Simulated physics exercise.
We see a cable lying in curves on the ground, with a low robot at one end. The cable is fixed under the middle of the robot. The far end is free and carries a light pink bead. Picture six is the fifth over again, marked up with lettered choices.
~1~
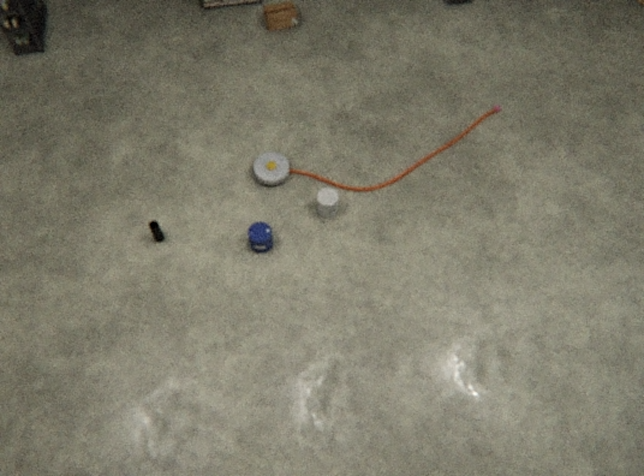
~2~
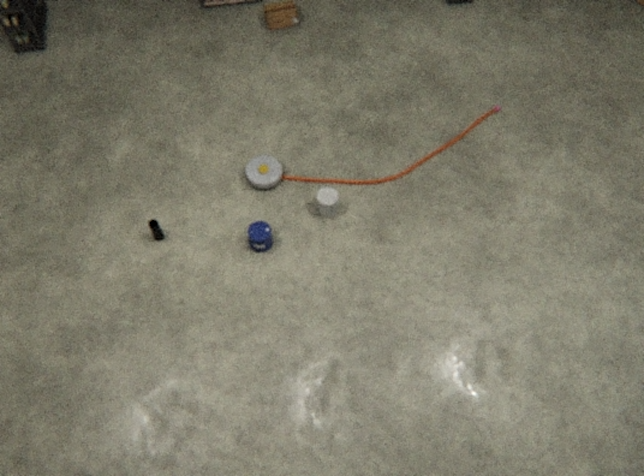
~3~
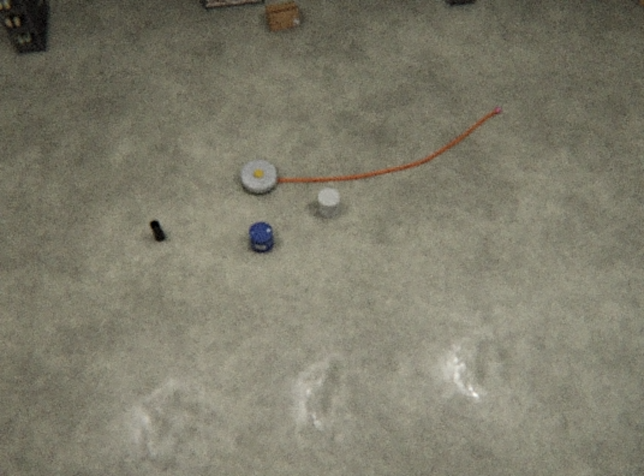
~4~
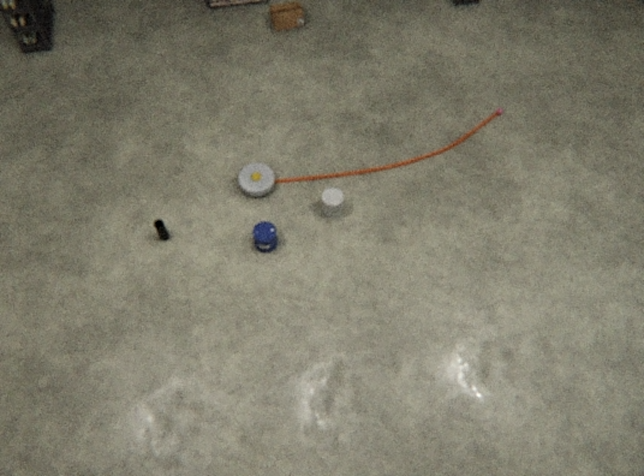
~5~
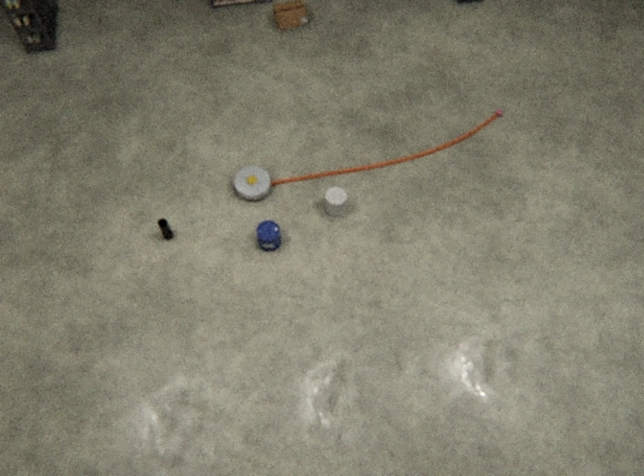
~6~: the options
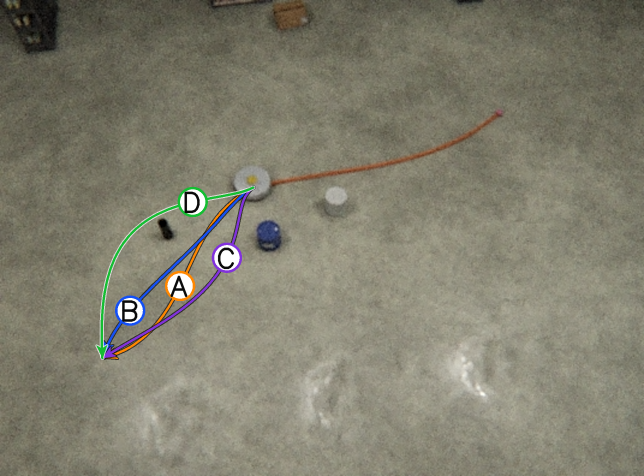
Low round robot creeping left and slightly down across a grey floor, drawing the curved orange cable behind it gradually straighter.
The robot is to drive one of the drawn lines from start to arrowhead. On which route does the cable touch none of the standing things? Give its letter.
The robot should drive B.
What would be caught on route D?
It meets the black post.
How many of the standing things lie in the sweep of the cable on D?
It sweeps one.
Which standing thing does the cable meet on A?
It is the blue keg.
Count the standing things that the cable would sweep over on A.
It sweeps one.
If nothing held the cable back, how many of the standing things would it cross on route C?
It sweeps two.
On the marked copy, A from (253, 187) via (188, 269) to (104, 358); B from (253, 187) via (179, 261) to (103, 355); C from (253, 187) via (209, 284) to (102, 358); D from (253, 187) via (132, 233) to (102, 358).
Taking B. A third of the way, robot (197, 239), middle of the cable (329, 180), free end (450, 137).
Two thirds of the way, robot (135, 300), middle of the cable (268, 219), free end (387, 159).
When it is over, robot (100, 356), middle of the cable (228, 252), free end (345, 178); nothing has been touched.
As for the rest, A meets the blue keg; C meets the white keg and blue keg; D meets the black post.
